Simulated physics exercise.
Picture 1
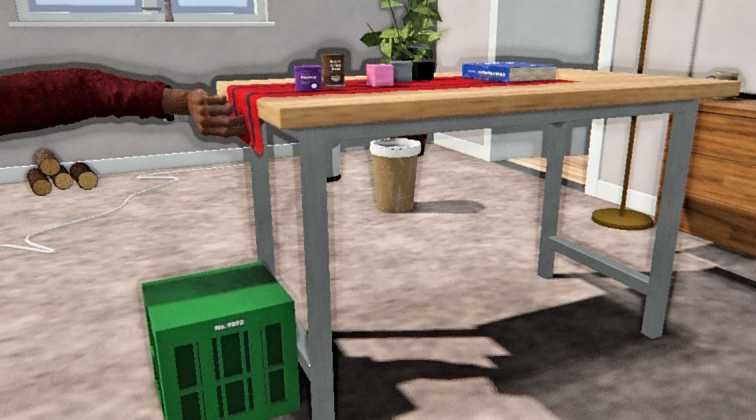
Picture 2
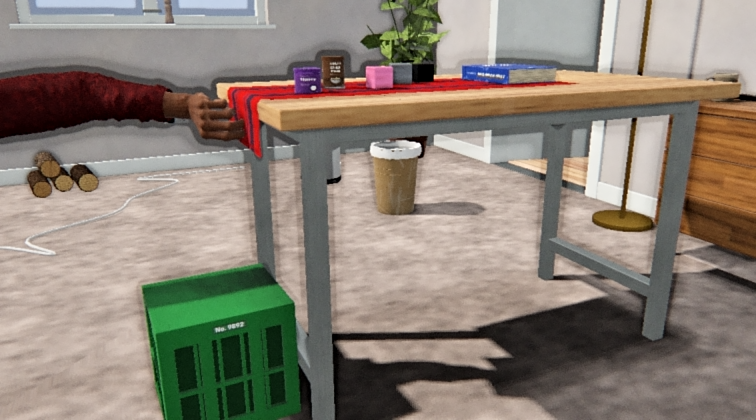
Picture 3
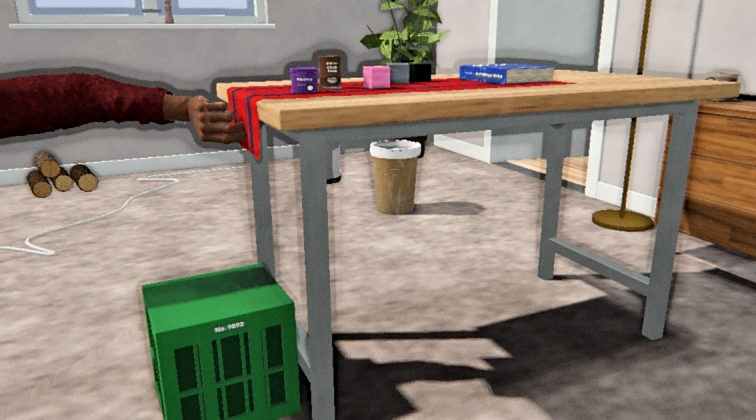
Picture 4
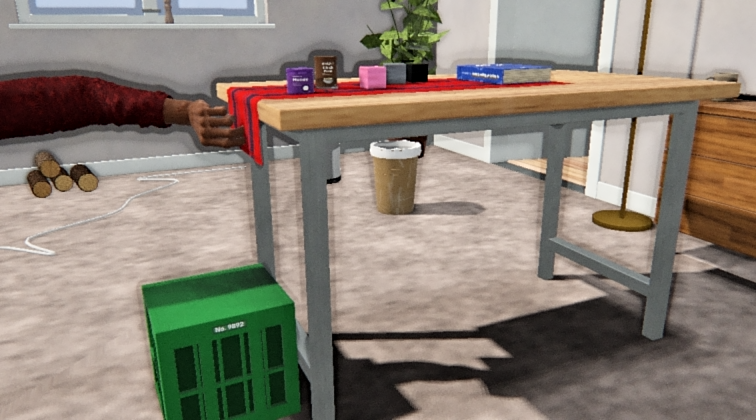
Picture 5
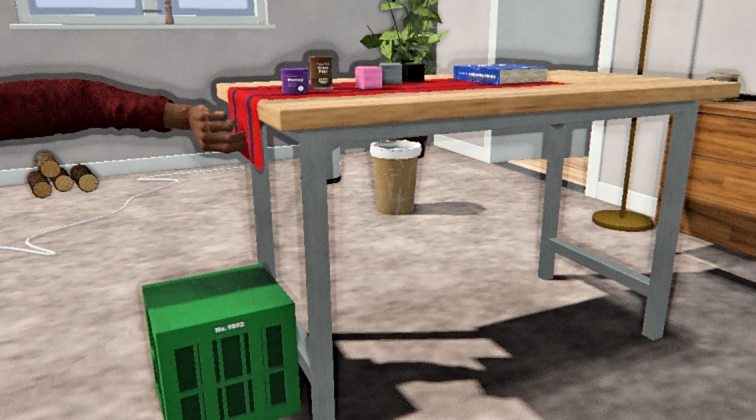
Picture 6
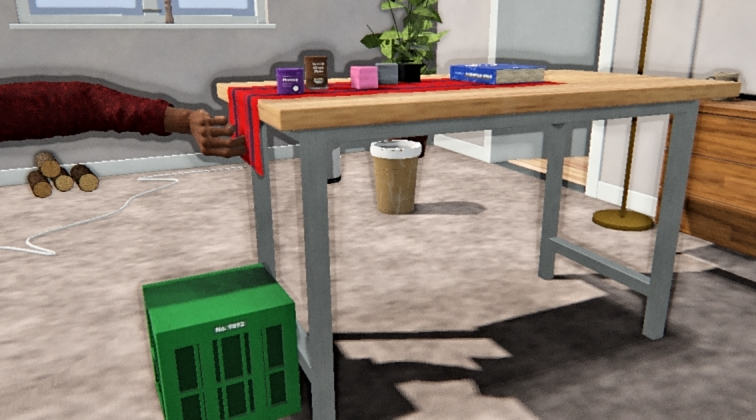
In this clip, a hand at the left end of a table draws a red runner slowly down over the edge above a green crate, and the small pots, cubes and book on it shift slightly left with the cloth.
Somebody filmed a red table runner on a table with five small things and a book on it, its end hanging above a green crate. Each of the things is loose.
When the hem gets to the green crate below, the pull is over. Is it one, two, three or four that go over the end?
The number that falls is three.
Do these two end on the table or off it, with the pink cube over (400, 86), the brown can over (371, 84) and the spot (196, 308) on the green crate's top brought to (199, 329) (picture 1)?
The pink cube? Lost. The brown can? Lost.
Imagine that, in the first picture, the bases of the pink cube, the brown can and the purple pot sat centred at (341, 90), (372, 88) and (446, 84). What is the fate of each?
The pink cube would end up off, the brown can would end up off, the purple pot would stay in place.
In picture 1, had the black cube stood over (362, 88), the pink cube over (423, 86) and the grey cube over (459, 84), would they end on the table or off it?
You'd see the black cube go down, the pink cube hang on and the grey cube hang on.
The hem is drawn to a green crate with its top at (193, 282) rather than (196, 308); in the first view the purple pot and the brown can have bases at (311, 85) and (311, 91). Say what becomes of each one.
The purple pot goes over; the brown can tumbles off.
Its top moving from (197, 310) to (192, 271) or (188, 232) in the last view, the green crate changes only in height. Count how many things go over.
The numbers are 2 and 1.
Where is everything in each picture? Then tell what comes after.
The first frame shows hem (263, 154); purple pot (308, 66); brown can (333, 54); pink cube (380, 65); grey cube (401, 62); black cube (423, 62); top of the crate (196, 308).
The second frame shows hem (262, 158); purple pot (307, 68).
The third frame shows hem (260, 161); brown can (330, 56).
The fourth frame shows hem (263, 165); pink cube (373, 67); top of the crate (196, 310).
The fifth frame shows hem (262, 171); grey cube (391, 64).
The sixth frame shows hem (263, 176); purple pot (290, 69); brown can (316, 56); pink cube (364, 67); grey cube (387, 64); black cube (409, 64).
Soon after, hem near (249, 241); purple pot and brown can gone.
After that, hem on the crate; purple pot, brown can and pink cube gone.
In the end, hem on the crate; purple pot, brown can and pink cube gone. The table loses three.
